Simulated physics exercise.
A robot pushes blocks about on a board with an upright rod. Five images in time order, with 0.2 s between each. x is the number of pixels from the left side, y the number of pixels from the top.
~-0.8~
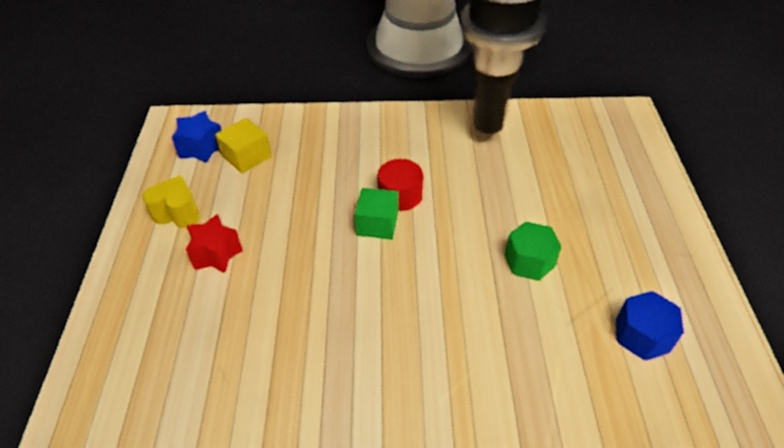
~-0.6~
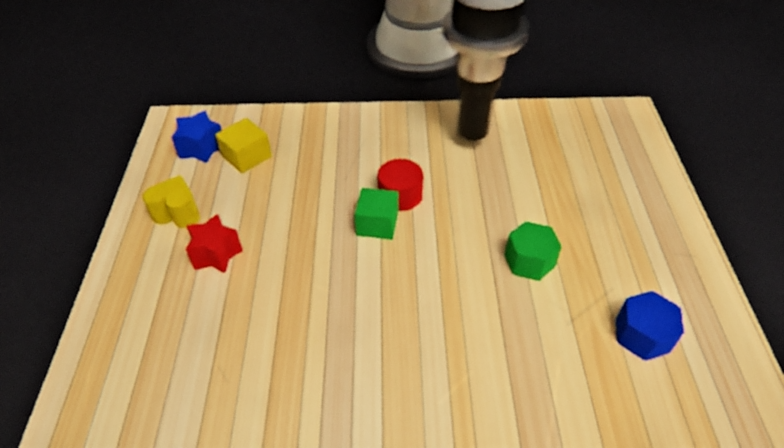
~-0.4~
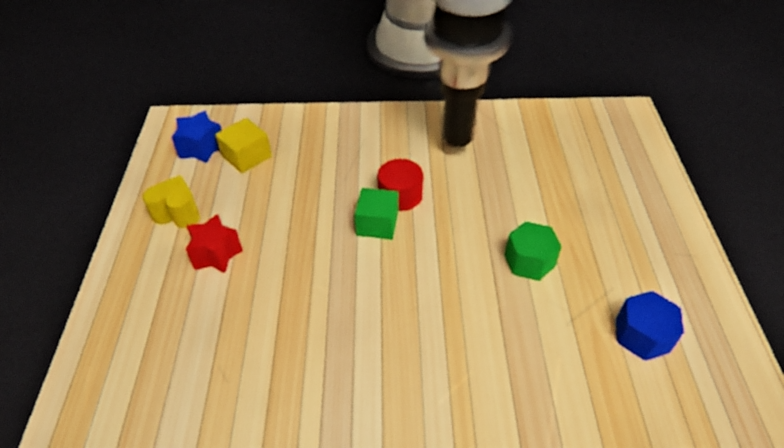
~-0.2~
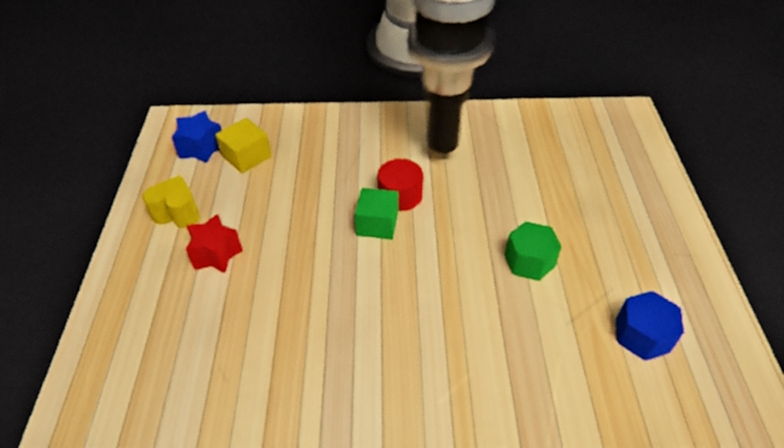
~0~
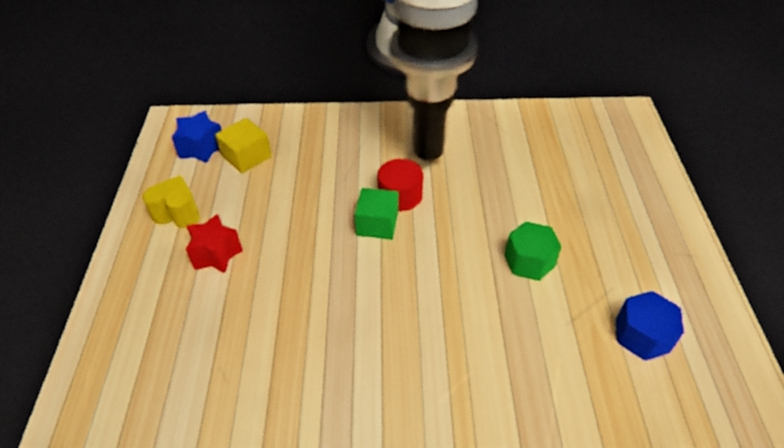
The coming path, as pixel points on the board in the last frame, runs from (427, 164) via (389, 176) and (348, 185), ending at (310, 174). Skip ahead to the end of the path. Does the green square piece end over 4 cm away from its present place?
Answer: No.
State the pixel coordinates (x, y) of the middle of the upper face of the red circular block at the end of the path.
Its top middle is near (386, 185).
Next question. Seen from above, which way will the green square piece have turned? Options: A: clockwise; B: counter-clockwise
A - clockwise.
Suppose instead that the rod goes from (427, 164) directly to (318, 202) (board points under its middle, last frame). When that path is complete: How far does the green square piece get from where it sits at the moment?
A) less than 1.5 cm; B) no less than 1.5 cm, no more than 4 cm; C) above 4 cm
(B)
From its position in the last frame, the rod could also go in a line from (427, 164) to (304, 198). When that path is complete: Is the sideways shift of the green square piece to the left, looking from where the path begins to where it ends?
Short answer: Yes.
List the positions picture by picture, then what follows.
Rod's lower end at (488, 125); yellow square piece at (241, 134); green square piece at (377, 202); red circular block at (401, 173), in the first frame.
Rod at (473, 131); blocks still, in the second frame.
Rod at (458, 137); blocks still, in the third frame.
Rod at (443, 143); blocks still, in the fourth frame.
Rod at (428, 150); yellow square piece at (241, 134); green square piece at (377, 202); red circular block at (401, 173), in the fifth frame.
What follows on the original path. One third of the way, rod at (388, 161); green square piece at (375, 211), turned 25° clockwise; red circular block at (391, 182).
Two thirds of the way, rod at (345, 170); green square piece at (373, 218), turned 25° clockwise; red circular block at (386, 185).
At the end, rod at (308, 160); yellow square piece still; green square piece at (373, 218), turned 25° clockwise; red circular block at (386, 185).
